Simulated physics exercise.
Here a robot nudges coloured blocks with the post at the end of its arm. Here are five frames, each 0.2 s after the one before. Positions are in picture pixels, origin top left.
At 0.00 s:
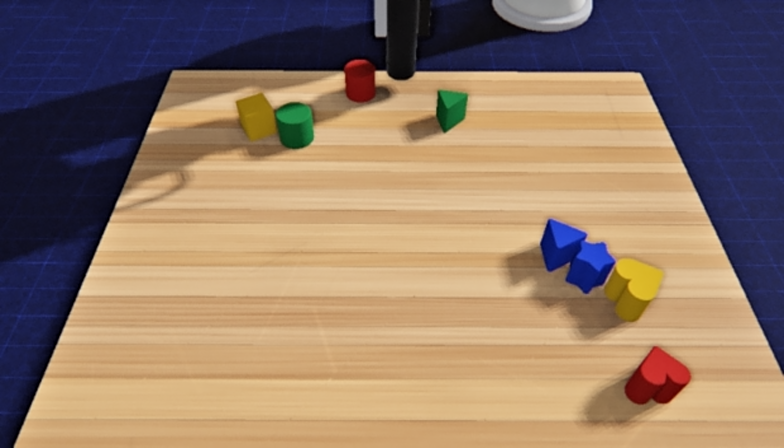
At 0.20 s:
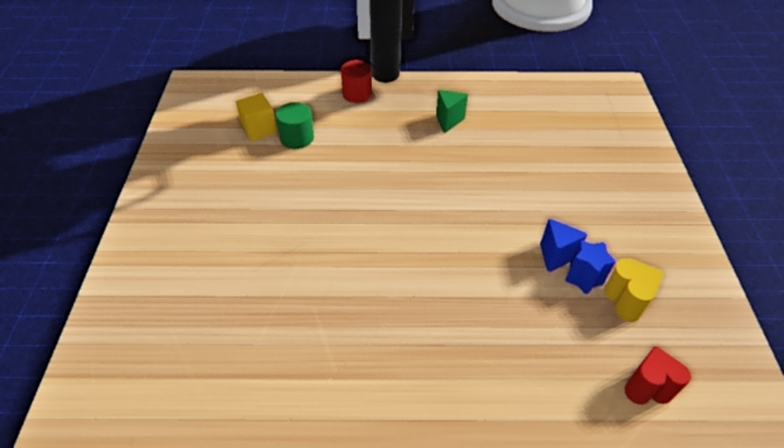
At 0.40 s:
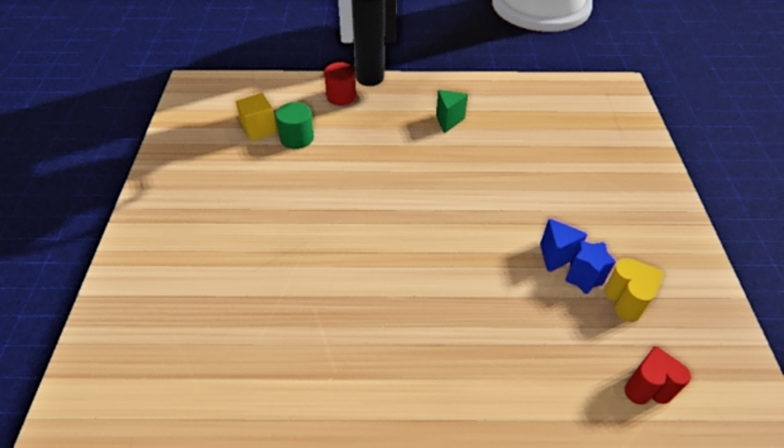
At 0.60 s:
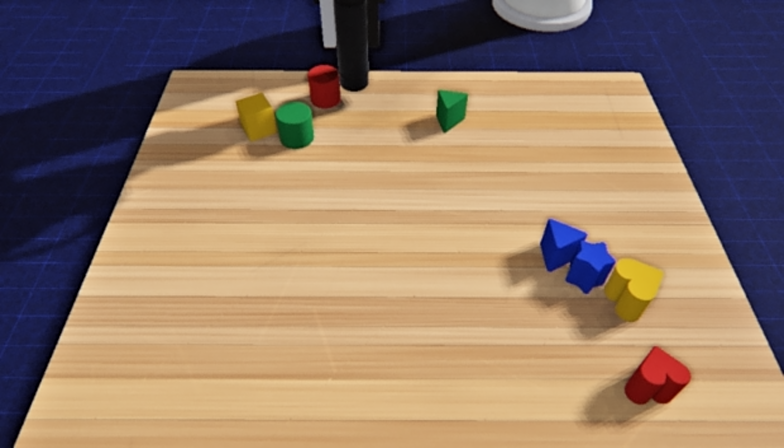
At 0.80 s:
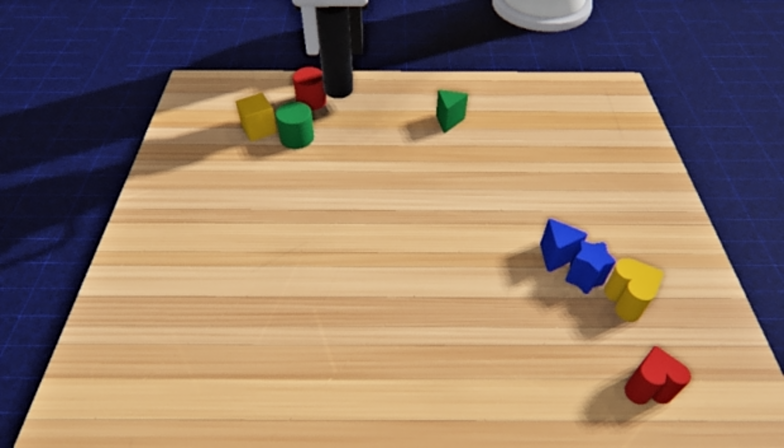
Red cylinder sliding left along the board's far edge, pushed by a robot arm's black post, nearing a green cylinder and yellow block.
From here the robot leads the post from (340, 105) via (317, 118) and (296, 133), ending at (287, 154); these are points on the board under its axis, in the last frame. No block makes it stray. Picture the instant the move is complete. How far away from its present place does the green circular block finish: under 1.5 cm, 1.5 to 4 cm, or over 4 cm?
By the end of the path, it will have gone past 4 cm.
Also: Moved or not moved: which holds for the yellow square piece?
It's unmoved.
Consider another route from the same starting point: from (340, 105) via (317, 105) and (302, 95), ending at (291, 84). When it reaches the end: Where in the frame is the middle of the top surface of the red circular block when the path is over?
At (257, 63).
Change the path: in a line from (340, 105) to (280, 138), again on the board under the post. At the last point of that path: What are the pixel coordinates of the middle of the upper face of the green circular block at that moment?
In the picture, it is at (268, 135).
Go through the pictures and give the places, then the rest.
Post's lower end (401, 73); yellow square piece (254, 104); green circular block (293, 112); red circular block (360, 68), in the first frame.
Post (386, 75); red circular block (356, 68), in the second frame.
Post (370, 79); red circular block (339, 71), in the third frame.
Post (354, 84); red circular block (323, 73), in the fourth frame.
Post (339, 91); yellow square piece (254, 104); green circular block (293, 112); red circular block (308, 76), in the fifth frame.
On the path given first. One third of the way, post (315, 103); red circular block (296, 78).
Two thirds of the way, post (294, 119); green circular block (276, 128); red circular block (296, 78).
At the end, post (285, 139); yellow square piece still; green circular block (262, 149); red circular block (296, 78).
